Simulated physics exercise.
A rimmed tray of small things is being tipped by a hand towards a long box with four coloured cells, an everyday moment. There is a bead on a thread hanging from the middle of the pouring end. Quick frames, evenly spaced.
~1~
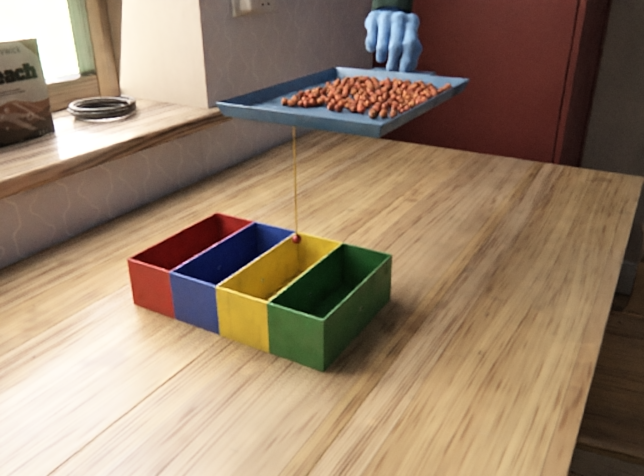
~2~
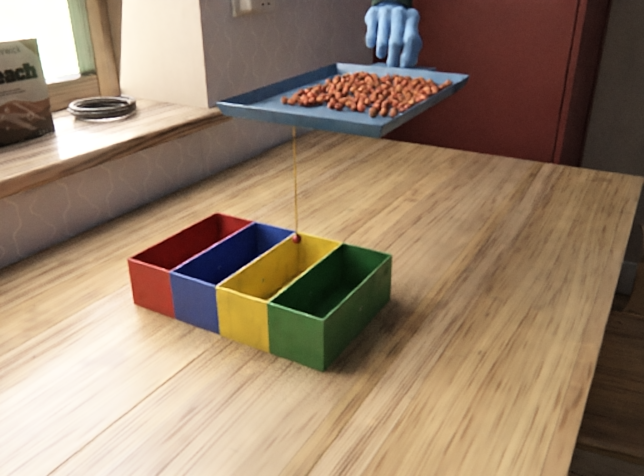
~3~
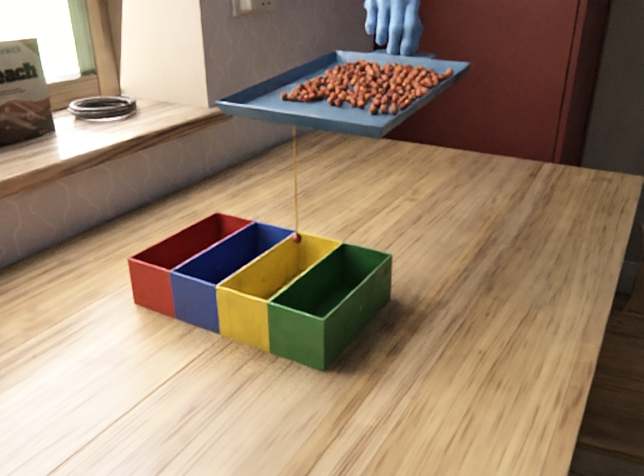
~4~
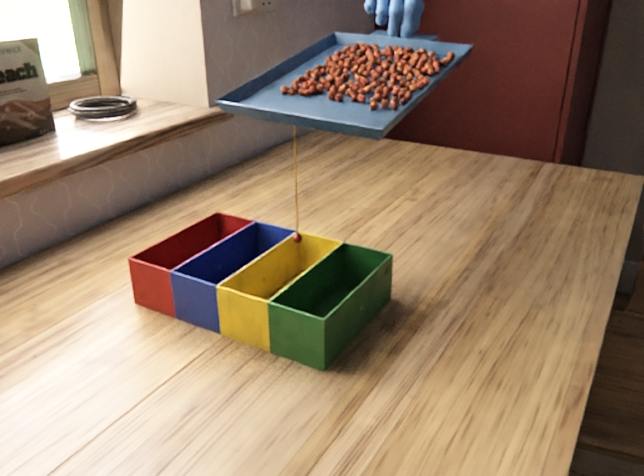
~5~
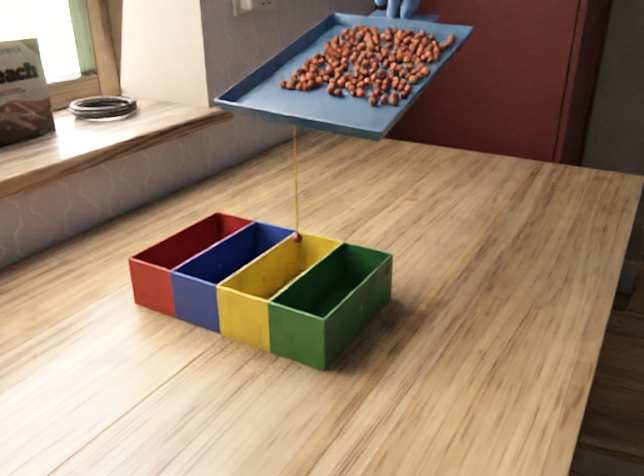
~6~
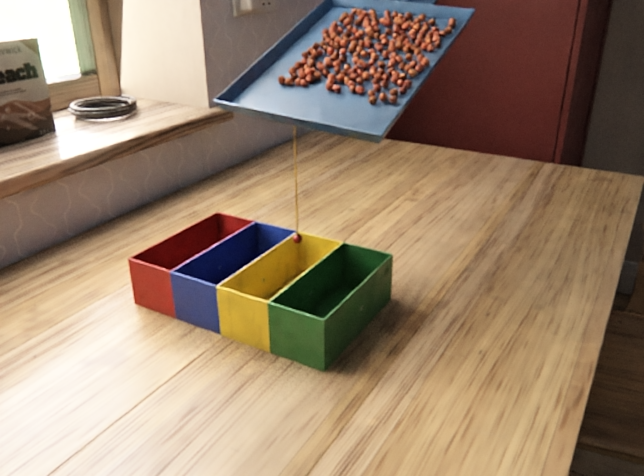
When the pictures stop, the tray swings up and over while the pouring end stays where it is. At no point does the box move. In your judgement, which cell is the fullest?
In my judgement the green cell is fullest.
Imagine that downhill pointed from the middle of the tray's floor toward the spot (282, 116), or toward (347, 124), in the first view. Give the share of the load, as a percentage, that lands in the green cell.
I'd put it at some 0 % and then some 50 %.
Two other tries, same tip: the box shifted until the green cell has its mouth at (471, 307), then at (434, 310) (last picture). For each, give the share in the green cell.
About 0 per cent first, then about 0 per cent.
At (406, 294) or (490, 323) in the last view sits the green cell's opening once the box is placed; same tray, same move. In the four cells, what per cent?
Roughly 100% on the first try and 80% on the second.
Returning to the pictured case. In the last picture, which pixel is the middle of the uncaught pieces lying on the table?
Estimate: Around (361, 371).
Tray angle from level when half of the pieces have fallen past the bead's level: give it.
Around 80°, give or take.
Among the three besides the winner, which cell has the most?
Yellow.
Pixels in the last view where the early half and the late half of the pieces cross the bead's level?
Earlier portion about (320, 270); later portion about (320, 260).
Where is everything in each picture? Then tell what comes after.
Corners of the pouring end at (223, 102) and (379, 123), level; middle of the load at (373, 95), clay pellets; bead on its thread at (297, 239); red cell at (151, 284); blue cell at (195, 299); yellow cell at (243, 314); green cell at (296, 332), in the first picture.
Corners of the pouring end at (223, 102) and (379, 123), level; middle of the load at (373, 93), in the second picture.
Corners of the pouring end at (223, 101) and (379, 124), tipped barely, lowest at the right corner; middle of the load at (373, 85), in the third picture.
Corners of the pouring end at (222, 100) and (379, 126), tipped a little, lowest at the right corner; middle of the load at (374, 73), in the fourth picture.
Corners of the pouring end at (221, 99) and (379, 128), tipped clearly, lowest at the right corner; middle of the load at (373, 62), in the fifth picture.
Corners of the pouring end at (221, 98) and (378, 131), tipped clearly, lowest at the right corner; middle of the load at (372, 52); red cell at (152, 283); blue cell at (196, 298); yellow cell at (244, 314); green cell at (296, 332), in the sixth picture.
Soon, tray tipped steeply; about two thirds on the tray; a stray few in the green cell; a stray few in the blue cell; about a third falling or outside the box.
A while on, tray tipped past a quarter turn; a small part on the tray; about a third in the green cell; about a quarter in the yellow cell; a small part in the blue cell; about a third falling or outside the box.
Towards the end, tray tipped past a quarter turn; about half in the green cell; about a quarter in the yellow cell; a small part in the blue cell; a stray few in the red cell; about a quarter falling or outside the box.
Finally, tray tipped past a quarter turn; about half in the green cell; about a quarter in the yellow cell; a small part in the blue cell; a stray few in the red cell; about a quarter outside the box.
